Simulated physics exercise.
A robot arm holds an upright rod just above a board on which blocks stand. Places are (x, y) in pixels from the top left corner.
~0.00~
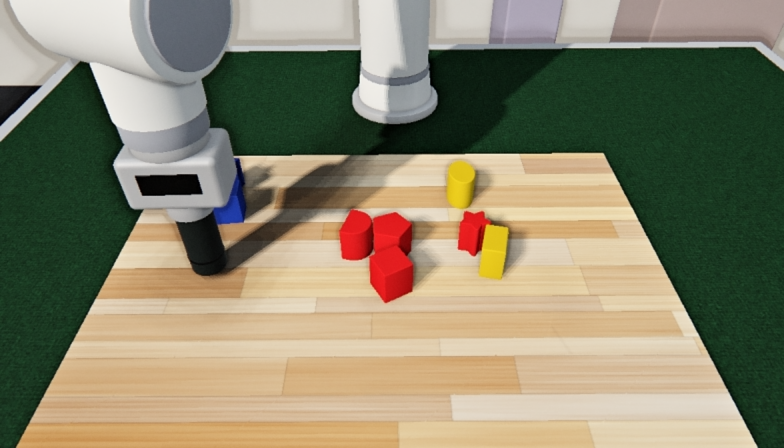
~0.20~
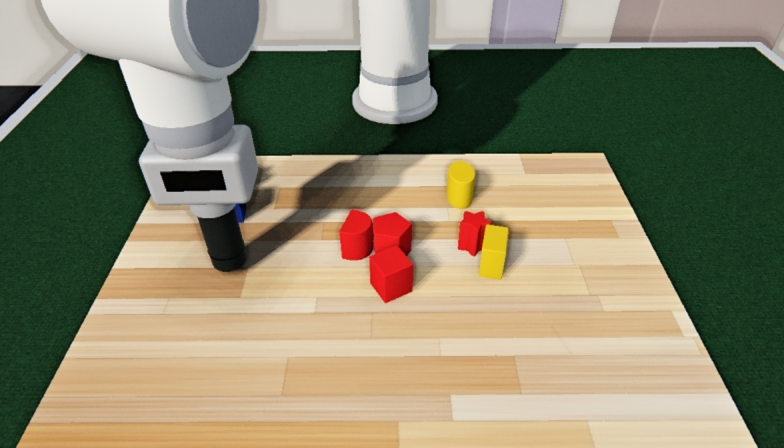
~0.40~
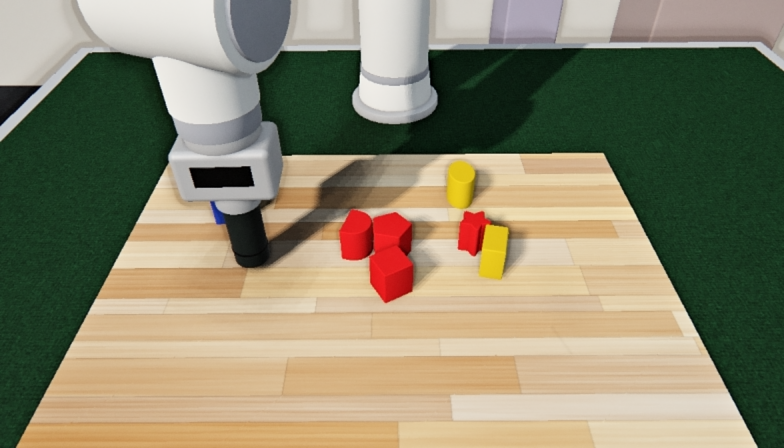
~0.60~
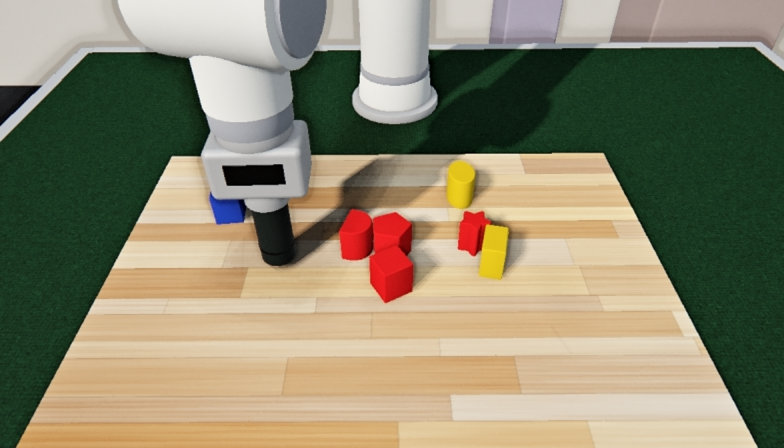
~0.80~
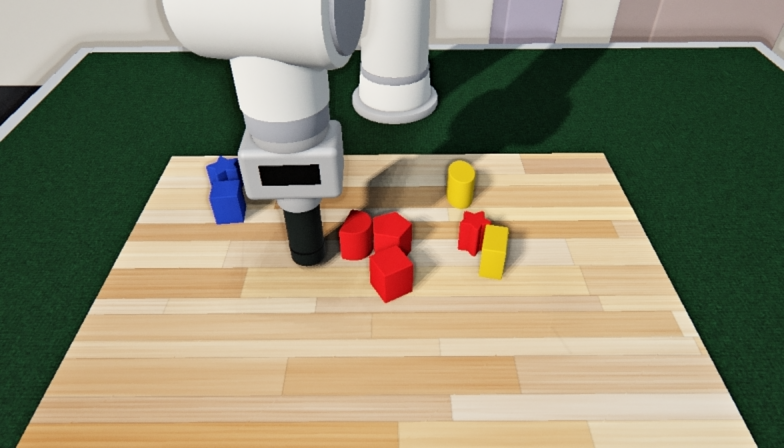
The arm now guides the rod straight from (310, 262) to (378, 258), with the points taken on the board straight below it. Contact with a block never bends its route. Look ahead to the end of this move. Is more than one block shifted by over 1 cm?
Yes, that is what happens.
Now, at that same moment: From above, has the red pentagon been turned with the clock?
Yes, that is what happens.
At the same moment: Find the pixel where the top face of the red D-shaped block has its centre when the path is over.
For the centre of its top, I'd go with (376, 211).
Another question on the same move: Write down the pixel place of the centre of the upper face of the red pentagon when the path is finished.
Most likely (410, 221).
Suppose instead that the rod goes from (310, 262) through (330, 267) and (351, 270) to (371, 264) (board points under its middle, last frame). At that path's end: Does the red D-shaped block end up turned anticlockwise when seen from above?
Answer: Yes.
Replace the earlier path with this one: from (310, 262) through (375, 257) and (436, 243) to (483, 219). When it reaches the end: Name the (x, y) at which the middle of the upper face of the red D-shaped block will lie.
Put as a pixel place, it's (382, 208).
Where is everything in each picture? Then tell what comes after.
The first frame shows lower end of the rod at (210, 265), tops of blocks, red D-shaped block at (356, 222), red pentagon at (391, 224), red square piece at (391, 260).
The second frame shows rod at (230, 261), blocks as before.
The third frame shows rod at (253, 257), blocks as before.
The fourth frame shows rod at (279, 255), blocks as before.
The fifth frame shows rod at (309, 255), red D-shaped block at (356, 222), red pentagon at (391, 224), red square piece at (391, 260).
What follows on the original path. Halfway along, rod at (343, 254); red D-shaped block at (366, 217), turned 35° anticlockwise; red pentagon at (399, 222), turned 25° clockwise.
At the end, rod at (378, 252); red D-shaped block at (376, 211), turned 85° anticlockwise; red pentagon at (410, 221), turned 35° clockwise; red square piece not moved.
